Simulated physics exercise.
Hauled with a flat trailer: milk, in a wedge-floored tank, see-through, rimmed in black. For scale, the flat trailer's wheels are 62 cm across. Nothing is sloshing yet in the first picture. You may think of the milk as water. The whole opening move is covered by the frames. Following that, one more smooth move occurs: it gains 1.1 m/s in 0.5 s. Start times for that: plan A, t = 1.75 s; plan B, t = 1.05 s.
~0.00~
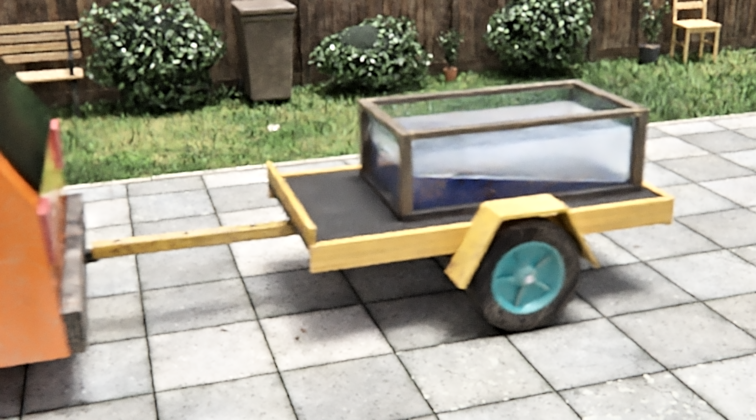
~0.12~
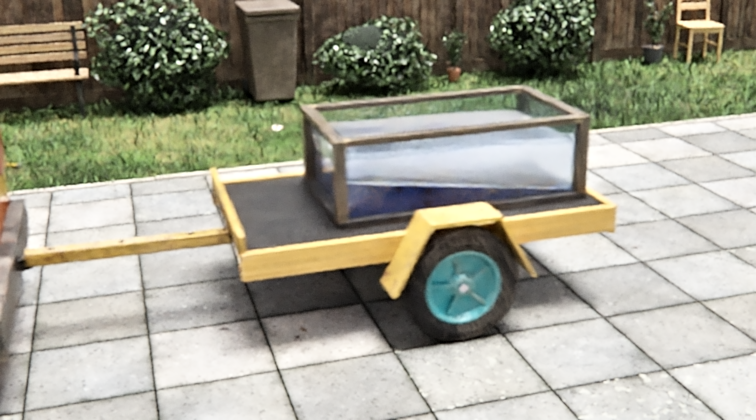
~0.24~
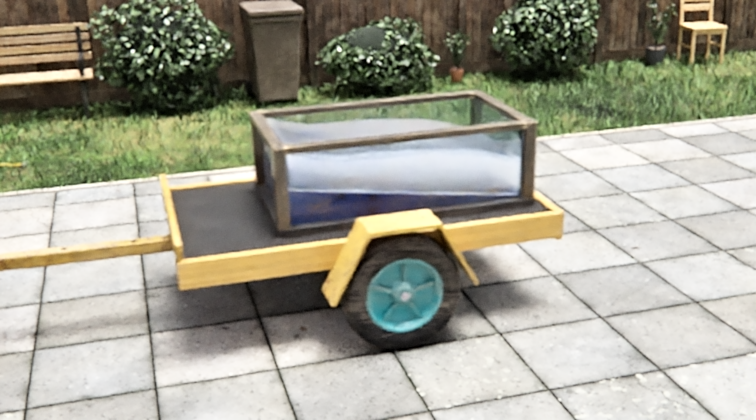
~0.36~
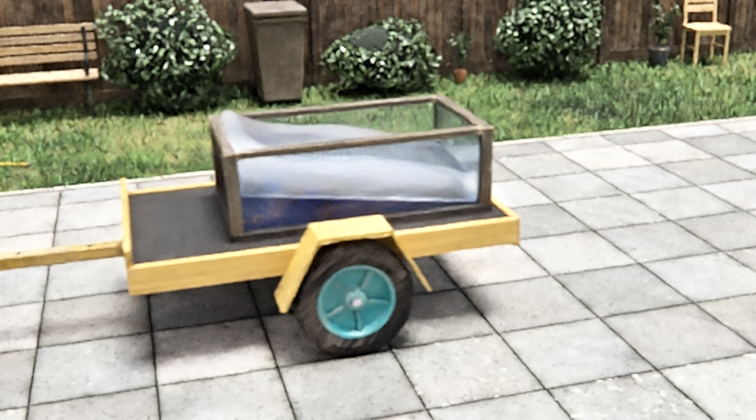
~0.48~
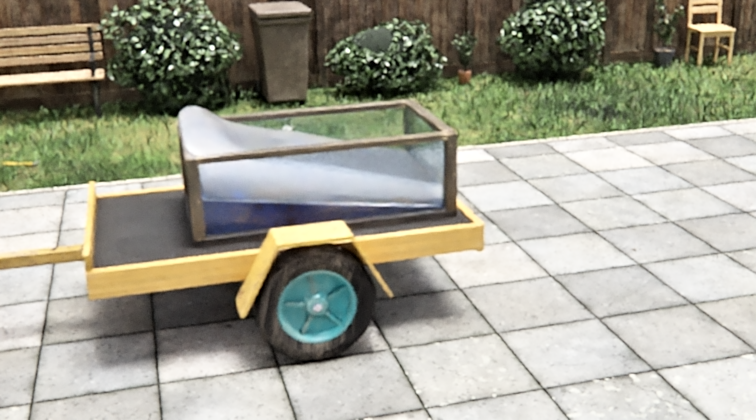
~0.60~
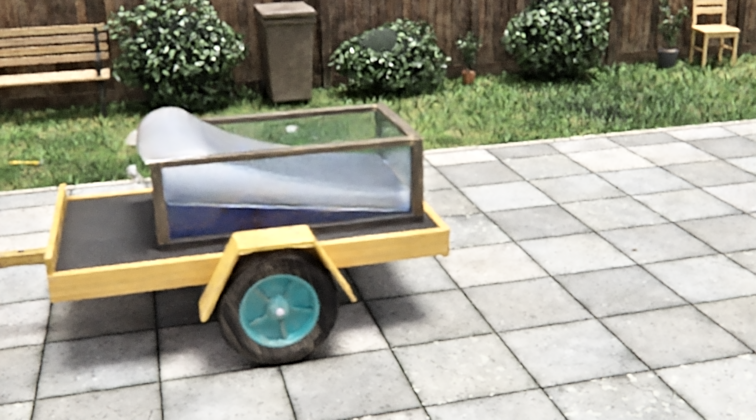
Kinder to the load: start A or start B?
Start A.
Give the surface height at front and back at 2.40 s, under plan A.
The front stands at 24 cm and the back at 40 cm.
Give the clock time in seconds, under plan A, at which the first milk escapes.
Around 0.7 seconds.
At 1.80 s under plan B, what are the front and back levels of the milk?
About 20 cm in front and 46 cm behind.
For plan A, By 2.40 s the surface is 25 cm up at the front and 41 cm at the back; 12 per cent is out, over the front and the back.
For plan A, By 5.24 s 13 per cent is out, over the front and the back, 29 of 223 litres.
For plan B, By 1.80 s the surface is 19 cm up at the front and 46 cm at the back; 17 per cent is out, over the back and the front.
For plan B, By 4.53 s 25 per cent is out, over the back and the front, 57 of 223 litres.
